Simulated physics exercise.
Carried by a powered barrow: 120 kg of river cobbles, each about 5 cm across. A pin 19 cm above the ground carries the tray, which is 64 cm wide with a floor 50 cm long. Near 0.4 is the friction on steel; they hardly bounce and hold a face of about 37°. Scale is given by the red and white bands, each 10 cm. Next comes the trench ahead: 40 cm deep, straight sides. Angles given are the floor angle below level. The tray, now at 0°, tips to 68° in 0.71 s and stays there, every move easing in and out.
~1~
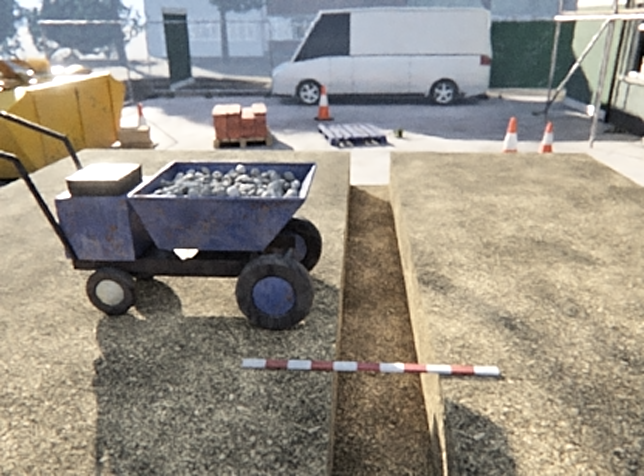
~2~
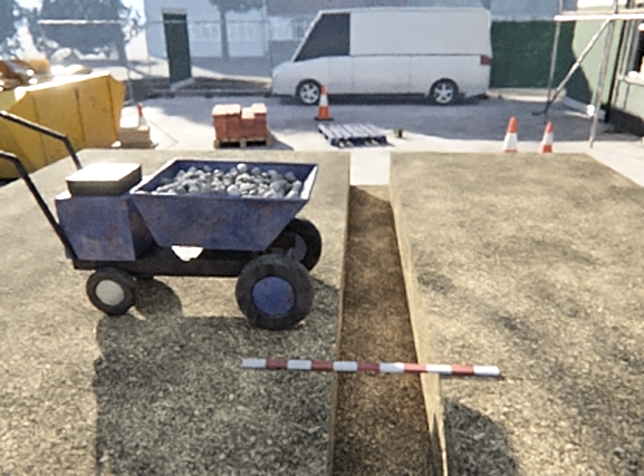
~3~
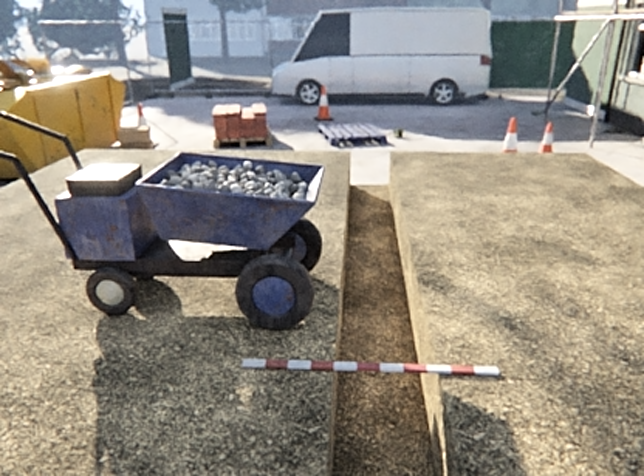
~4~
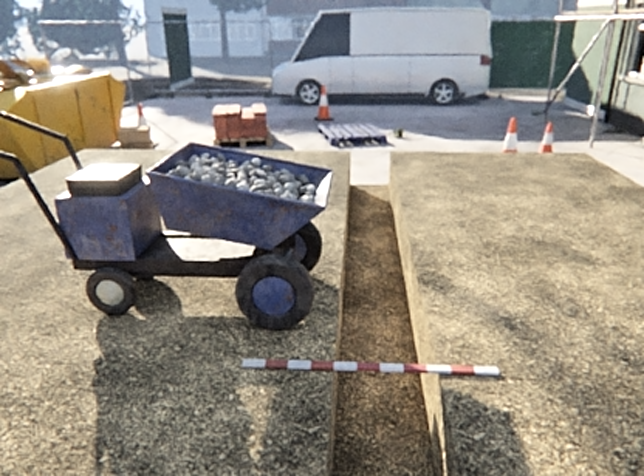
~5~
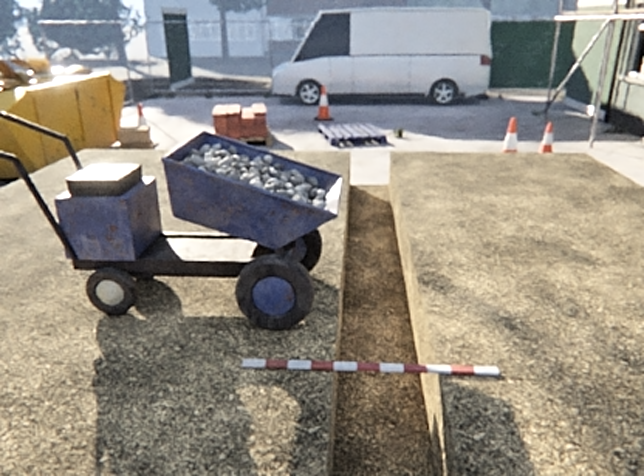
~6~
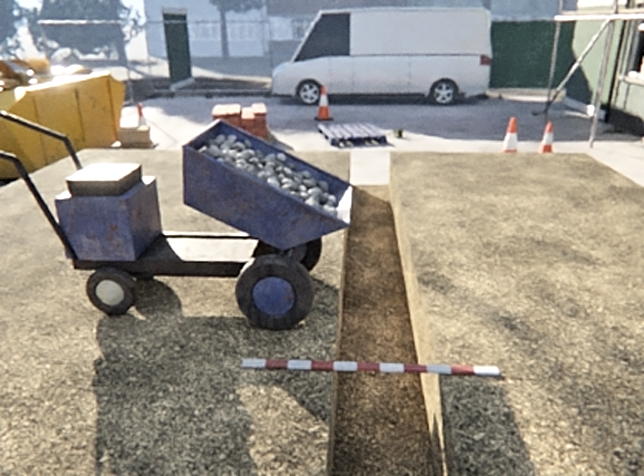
A paved yard with a white van, orange cones and stacked bricks at the back is seen from a raised, unmoving view above gritty ground cut by a narrow trench. On the left stands a dark blue wheeled barrow with a tray of grey stones, near a red and white banded pole across the trench. The tray tilts down steadily toward the right, its back end rising, while the barrow stays still.
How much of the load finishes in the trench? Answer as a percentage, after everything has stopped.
Some 60 per cent of it.
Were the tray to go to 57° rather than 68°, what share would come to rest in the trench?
It would be near 45 per cent.
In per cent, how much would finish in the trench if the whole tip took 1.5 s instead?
80 %.
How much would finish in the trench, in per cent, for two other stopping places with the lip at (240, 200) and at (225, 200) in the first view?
Roughly 100 percent for the first, and 90 percent for the second.
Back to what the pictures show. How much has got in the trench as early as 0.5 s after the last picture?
Approx. 20 % of the load.
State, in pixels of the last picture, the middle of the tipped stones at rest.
Around (412, 348).
Then, 0.2 s after the last picture the floor is at 57°, 100 % in the tray; the foremost stones are at (364, 242).
Then, 0.5 s after the last picture the floor is at 68°, 75 % in the tray, 20 % in the trench, 6 % past the trench; the foremost stones are at (445, 304).
Then, 0.9 s after the last picture the floor is at 68°, 29 % in the tray, 32 % in the trench, 39 % past the trench; the foremost stones are at (574, 314).
Then, 2.8 s after the last picture the floor is at 68°, 0 % in the tray, 60 % in the trench, 40 % past the trench; the foremost stones are past the picture's edge.
